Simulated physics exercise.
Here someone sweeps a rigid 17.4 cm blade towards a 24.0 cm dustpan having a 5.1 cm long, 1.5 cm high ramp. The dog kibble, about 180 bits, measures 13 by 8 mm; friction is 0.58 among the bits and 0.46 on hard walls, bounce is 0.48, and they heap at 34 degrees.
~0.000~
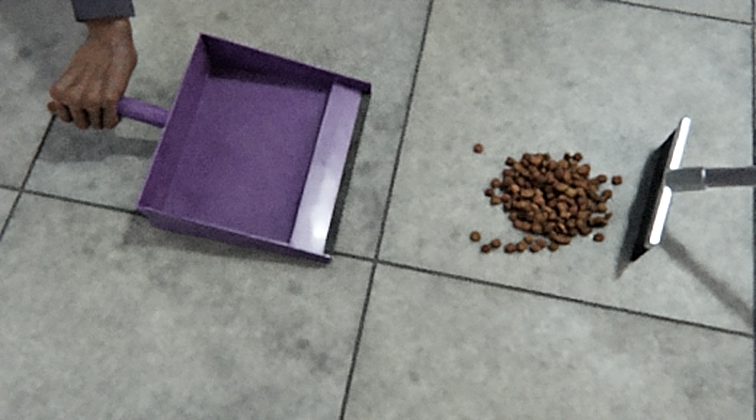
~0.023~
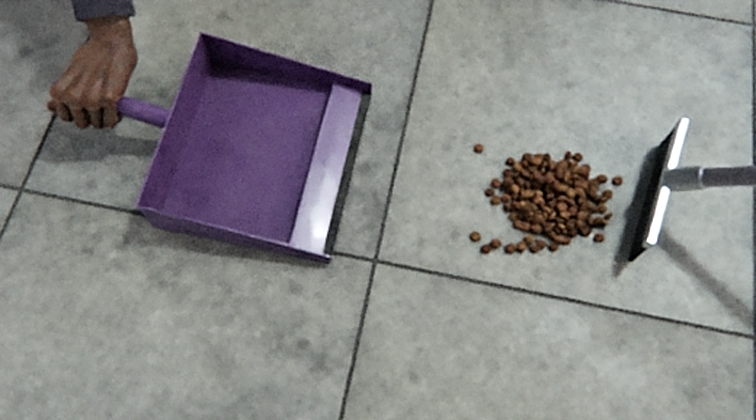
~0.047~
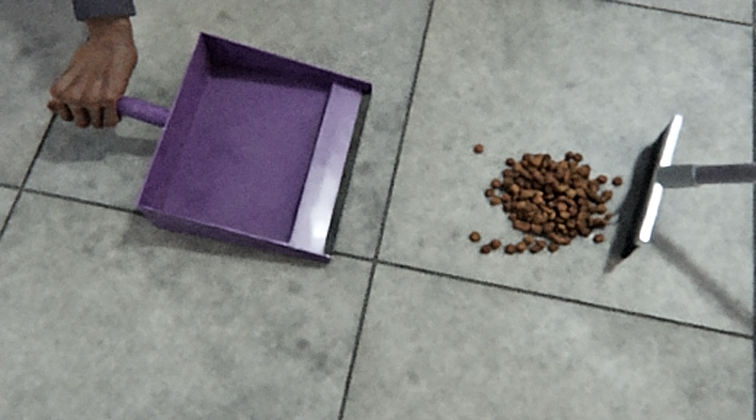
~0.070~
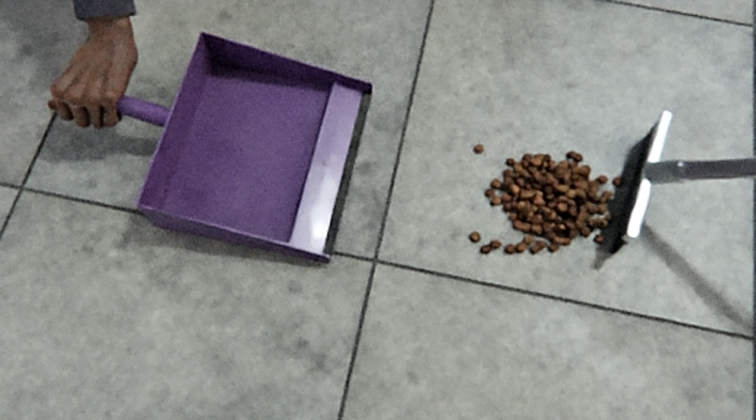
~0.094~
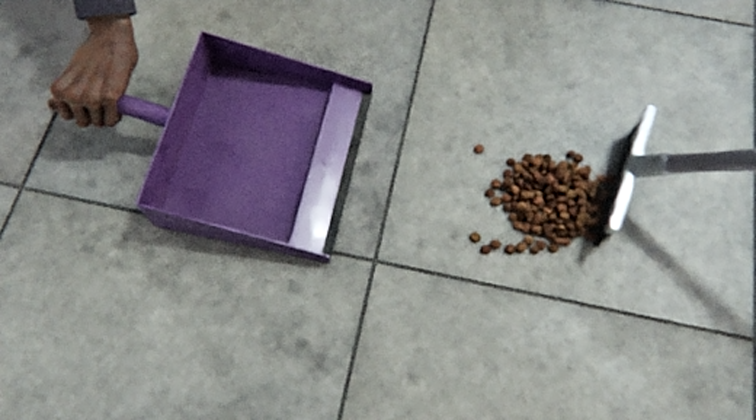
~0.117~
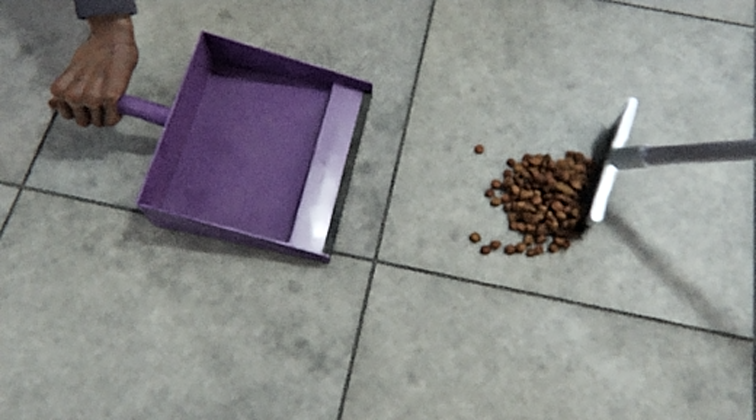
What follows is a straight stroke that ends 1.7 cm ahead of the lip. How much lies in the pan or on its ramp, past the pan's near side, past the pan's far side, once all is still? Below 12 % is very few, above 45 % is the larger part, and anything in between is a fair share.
In the pan or on its ramp: A fair share, past the pan's near side: Very few, past the pan's far side: A fair share.
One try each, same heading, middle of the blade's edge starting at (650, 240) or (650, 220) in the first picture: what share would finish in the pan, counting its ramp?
Estimates: 40 percent and 30 percent.
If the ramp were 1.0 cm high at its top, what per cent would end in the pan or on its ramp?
It would be near 25 per cent.
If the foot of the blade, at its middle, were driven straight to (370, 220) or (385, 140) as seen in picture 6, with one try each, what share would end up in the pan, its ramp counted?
The two tries give about 25 and 45 percent.
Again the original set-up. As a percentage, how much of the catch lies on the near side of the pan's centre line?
About 10 %.
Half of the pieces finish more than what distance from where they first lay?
The figure is about 26 cm.
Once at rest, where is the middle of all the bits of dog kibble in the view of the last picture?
I'd put it at about (366, 123).
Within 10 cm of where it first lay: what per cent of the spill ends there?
20 percent, roughly.
Then, at 0.26 s, middle of the blade 16 cm from the lip; 0 % over the lip, far side 10 %, near side 0 %.
After 0.36 s, middle of the blade 6 cm from the lip; 0 % over the lip, far side 20 %, near side 0 %.
After 0.59 s, middle of the blade 3 cm from the lip; 25 % over the lip, far side 30 %, near side 0 %.
By 1.2 s all is still; pan 20 %, near side 0 %, far side 30 %, in front of the lip or behind the blade 50 %.
